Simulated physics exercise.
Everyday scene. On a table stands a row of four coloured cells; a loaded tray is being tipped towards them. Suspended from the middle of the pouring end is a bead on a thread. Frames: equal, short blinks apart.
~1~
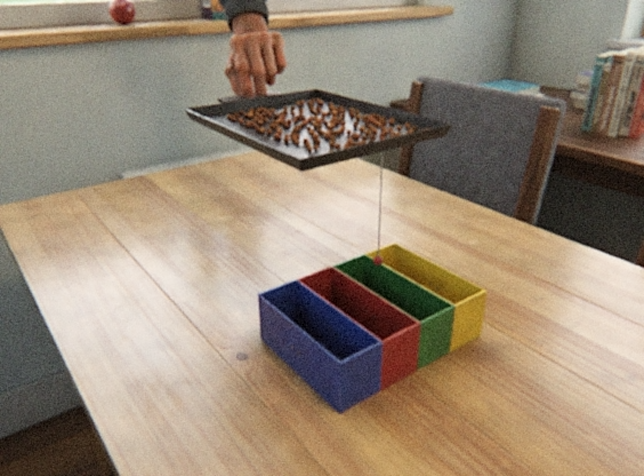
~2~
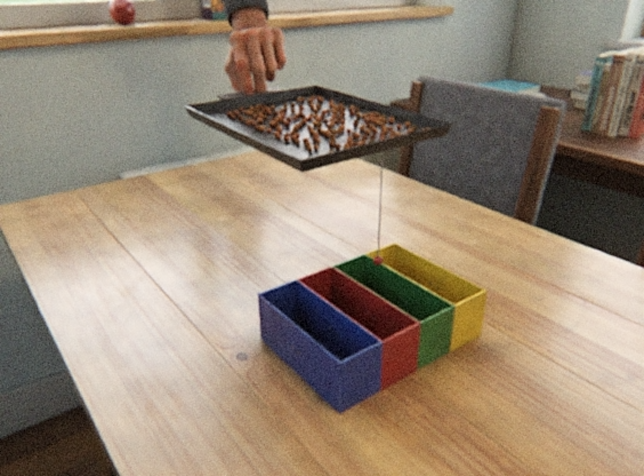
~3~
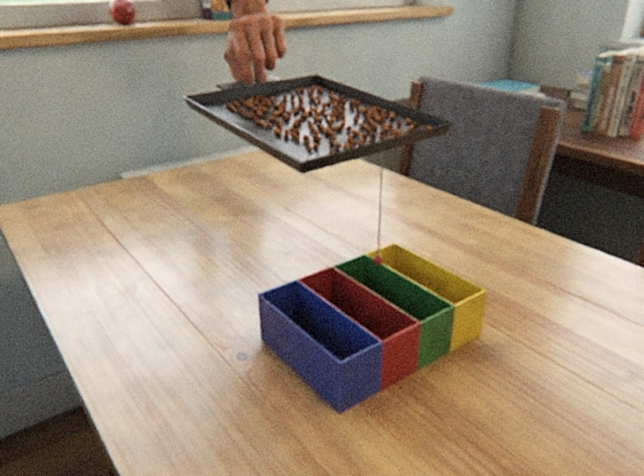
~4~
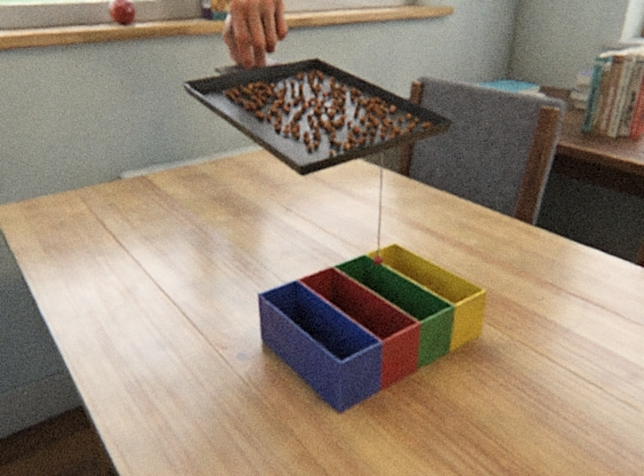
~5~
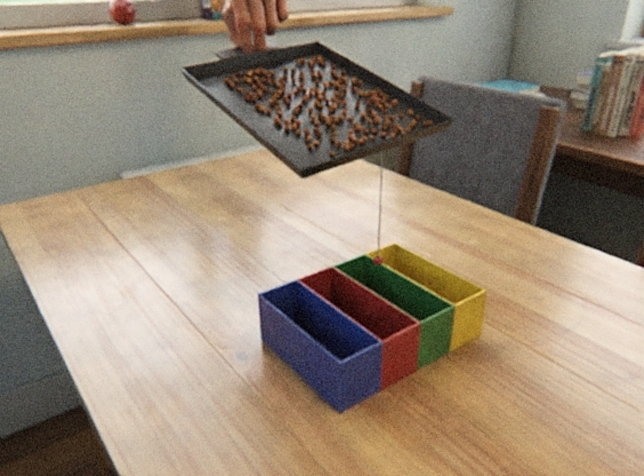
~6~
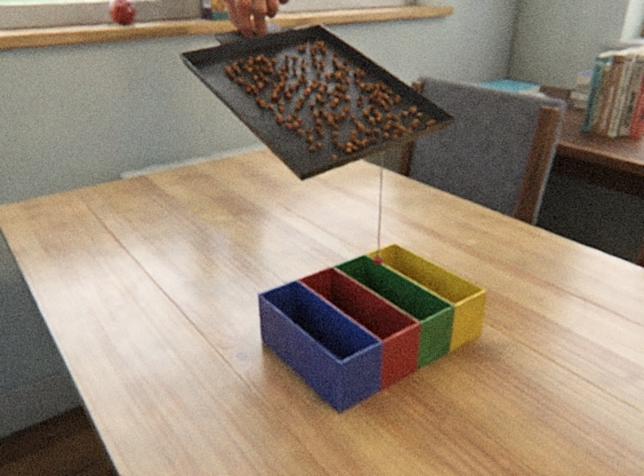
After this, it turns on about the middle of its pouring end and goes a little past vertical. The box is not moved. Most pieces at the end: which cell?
Blue.
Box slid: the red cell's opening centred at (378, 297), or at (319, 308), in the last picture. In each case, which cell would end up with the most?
That blue cell; that red cell.
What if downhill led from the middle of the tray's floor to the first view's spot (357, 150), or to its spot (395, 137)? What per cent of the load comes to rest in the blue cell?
Roughly 20 % in the first case and 0 % in the second.
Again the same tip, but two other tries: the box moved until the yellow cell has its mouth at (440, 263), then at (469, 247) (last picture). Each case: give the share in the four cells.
Roughly 70 per cent, then roughly 20 per cent.
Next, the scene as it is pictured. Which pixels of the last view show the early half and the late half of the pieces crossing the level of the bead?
Points: About (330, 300), then about (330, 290).
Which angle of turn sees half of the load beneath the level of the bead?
At about 90°.
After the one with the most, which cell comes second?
That red cell.
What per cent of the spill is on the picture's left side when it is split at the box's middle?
That comes to about 60 per cent of the pieces.
Soon, tray tipped steeply; about two thirds on the tray; a small part in the blue cell; a stray few in the red cell; a stray few in the green cell; about a quarter falling or outside the box.
A while on, tray tipped past a quarter turn; a stray few on the tray; about a third in the blue cell; about a quarter in the red cell; a small part in the green cell; a stray few in the yellow cell; about a quarter falling or outside the box.
Towards the end, tray tipped past a quarter turn; about half in the blue cell; about a third in the red cell; a small part in the green cell; a stray few in the yellow cell; a small part falling or outside the box.
Finally, tray tipped past a quarter turn; about half in the blue cell; about a third in the red cell; a small part in the green cell; a stray few in the yellow cell; a small part outside the box.
